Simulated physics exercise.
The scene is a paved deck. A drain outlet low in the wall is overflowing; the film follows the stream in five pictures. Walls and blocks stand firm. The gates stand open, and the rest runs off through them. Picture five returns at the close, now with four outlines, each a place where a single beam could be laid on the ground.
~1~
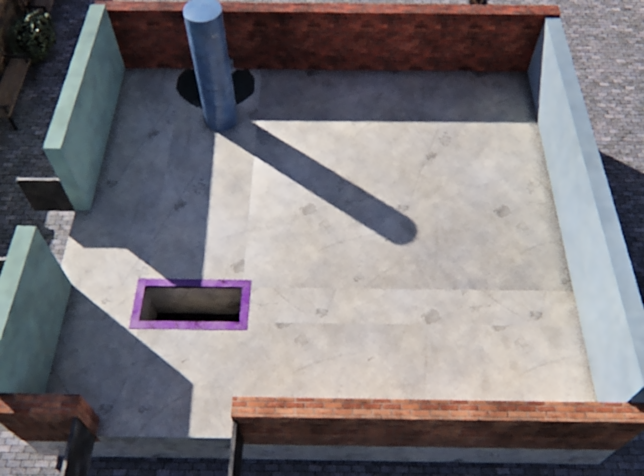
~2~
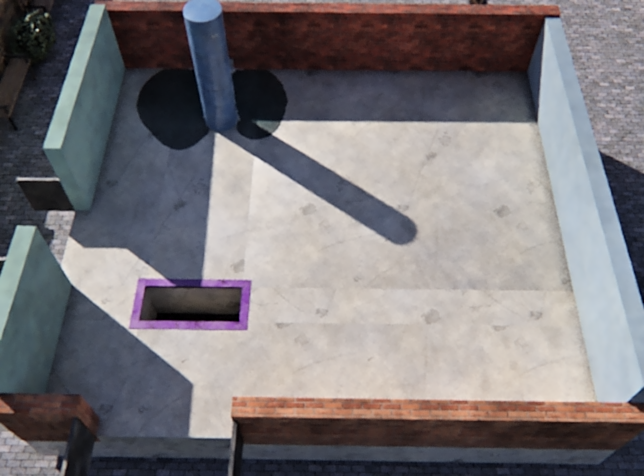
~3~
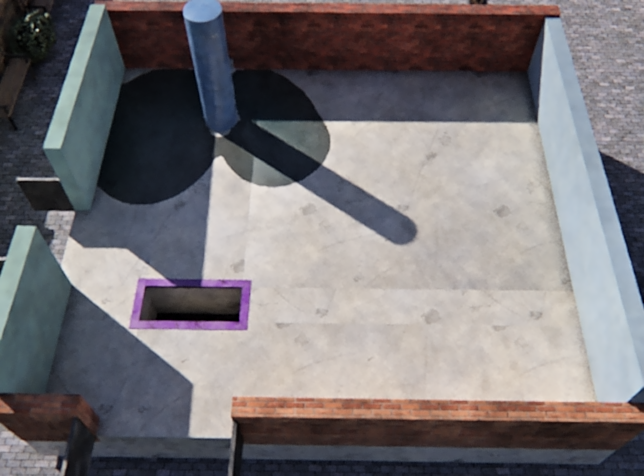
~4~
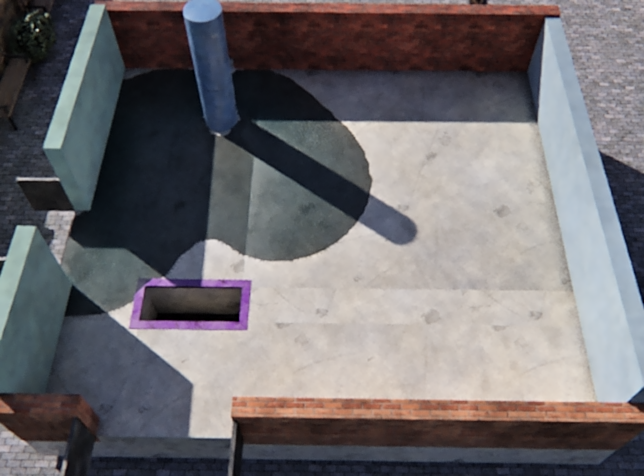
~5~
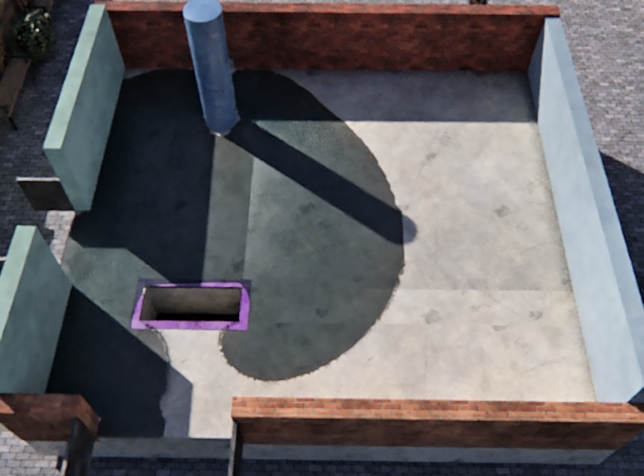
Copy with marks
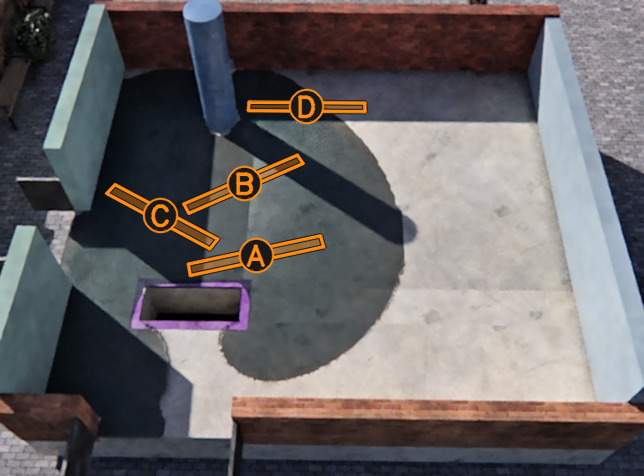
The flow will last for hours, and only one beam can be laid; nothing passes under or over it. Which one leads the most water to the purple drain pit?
D beats the others.
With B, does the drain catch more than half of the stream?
No, it does not.
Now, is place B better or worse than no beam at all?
Place B is worse.
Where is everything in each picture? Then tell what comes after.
Outfall at (218, 65); purple drain pit at (191, 304); open gate at (170, 419); open gate at (81, 246); water covers 2 % of the ground and shows as far out as (185, 97); purple drain pit still dry.
Water covers 7 % of the ground and shows as far out as (177, 141); purple drain pit still dry.
Water covers 17 % of the ground and shows as far out as (133, 197); purple drain pit still dry.
Water covers 32 % of the ground and shows as far out as (81, 303); purple drain pit still dry.
Water covers 47 % of the ground and shows as far out as (299, 371); purple drain pit taking water.
On the marked copy, A from (189, 269) to (322, 241); B from (186, 208) to (300, 159); C from (110, 189) to (213, 243); D from (248, 106) to (364, 107).
Choosing A, about 27 % of the stream runs into the purple drain pit, about 70 % out by the gates.
Choosing B, about 22 % of the stream runs into the purple drain pit, about 74 % out by the gates.
Choosing C, about 22 % of the stream runs into the purple drain pit, about 71 % out by the gates.
Choosing D, about 35 % of the stream runs into the purple drain pit, about 57 % out by the gates.
